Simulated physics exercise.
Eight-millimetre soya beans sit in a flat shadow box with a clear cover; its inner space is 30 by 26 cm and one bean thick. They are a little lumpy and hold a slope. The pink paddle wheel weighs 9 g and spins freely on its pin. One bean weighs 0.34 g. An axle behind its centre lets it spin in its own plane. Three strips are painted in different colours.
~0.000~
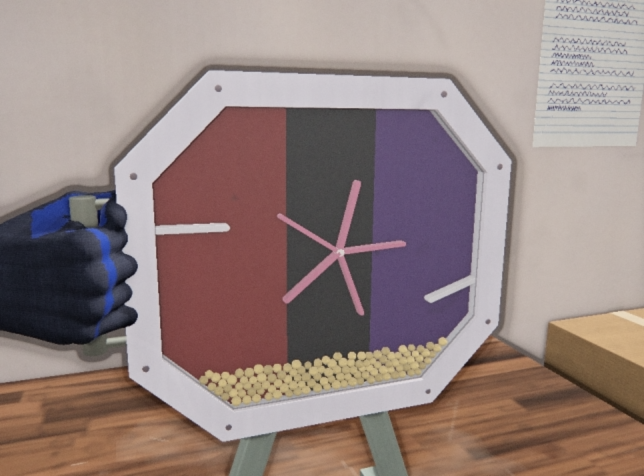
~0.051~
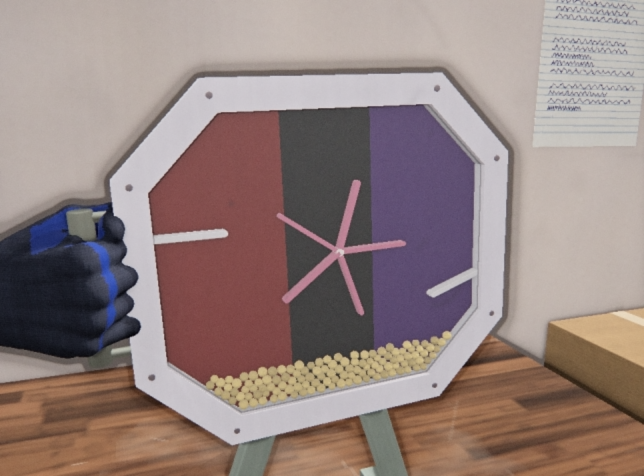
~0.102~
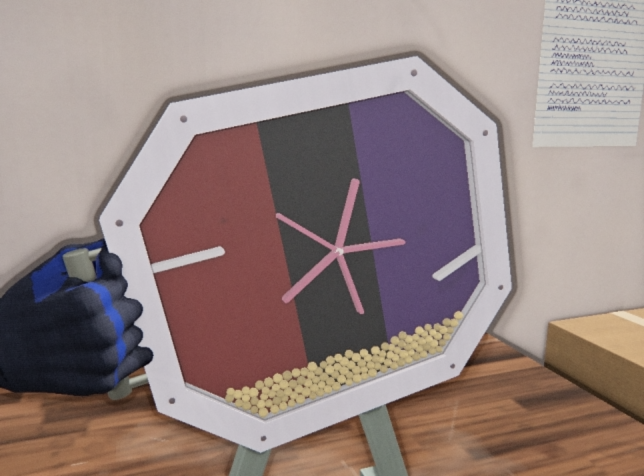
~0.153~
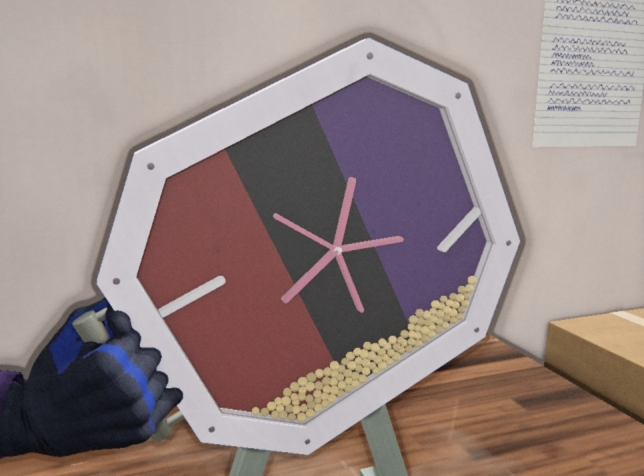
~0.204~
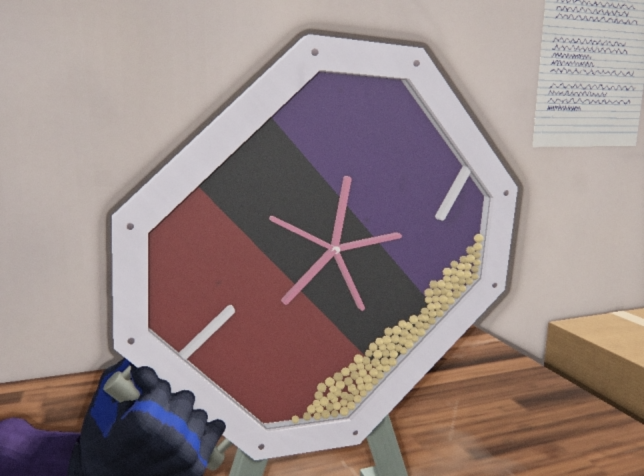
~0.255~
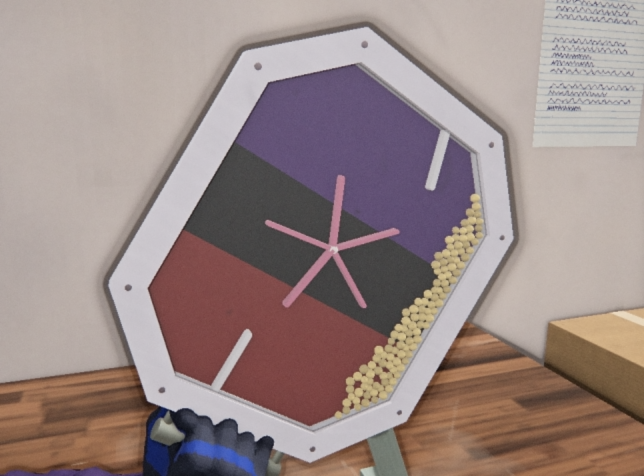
An eight-sided box with red, black and purple stripes was turned anticlockwise by a gloved hand at its left edge, and the pale beans inside stayed heaped along its lower right side, sloping more steeply.
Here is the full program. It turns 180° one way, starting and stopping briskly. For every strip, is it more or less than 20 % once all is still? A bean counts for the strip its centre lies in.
Red strip more, purple strip less, black strip more than 20 %.
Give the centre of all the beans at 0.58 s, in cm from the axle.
Some 10 cm right and 3 cm below.
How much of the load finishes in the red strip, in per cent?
Roughly 70 per cent.
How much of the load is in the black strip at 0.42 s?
About 25 per cent.
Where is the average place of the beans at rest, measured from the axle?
Some 7 cm right and 8 cm below.
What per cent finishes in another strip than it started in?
Roughly 55 per cent.
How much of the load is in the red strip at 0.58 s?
Roughly 95 per cent.
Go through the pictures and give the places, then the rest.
In the first frame, level; about 120 beans; beans centred (330, 373); top one (209, 374); pink paddle wheel (339, 252); red (229, 264), purple (420, 248), black (331, 256).
In the second frame, turned 3° anticlockwise; beans centred (335, 372); top one (447, 336).
In the third frame, turned 12° anticlockwise; beans centred (350, 368); top one (459, 316); wall ends (221, 251), (437, 277).
In the fourth frame, turned 26° anticlockwise; beans centred (373, 357); top one (472, 280); pink paddle wheel (336, 250).
In the fifth frame, turned 42° anticlockwise; beans centred (397, 339); top one (479, 238).
In the sixth frame, turned 58° anticlockwise; beans centred (416, 317); top one (475, 198); pink paddle wheel (332, 249); red (279, 343), purple (382, 168), black (331, 256).
By 0.42 s, it stands 110° anticlockwise; the beans' middle is 11 cm right of and 4 cm below the centre; red 75 %, purple 5 %, black 25 %.
By 0.58 s, it stands 160° anticlockwise; the beans' middle is 10 cm right of and 3 cm below the centre; red 95 %, black 5 %.
By 0.72 s, it stands 180° anticlockwise; the beans' middle is 10 cm right of and 2 cm below the centre; red 90 %, black 10 %.
Settled by 4.4 s, it stands 180° anticlockwise; red 70 %, purple 5 %, black 25 %.
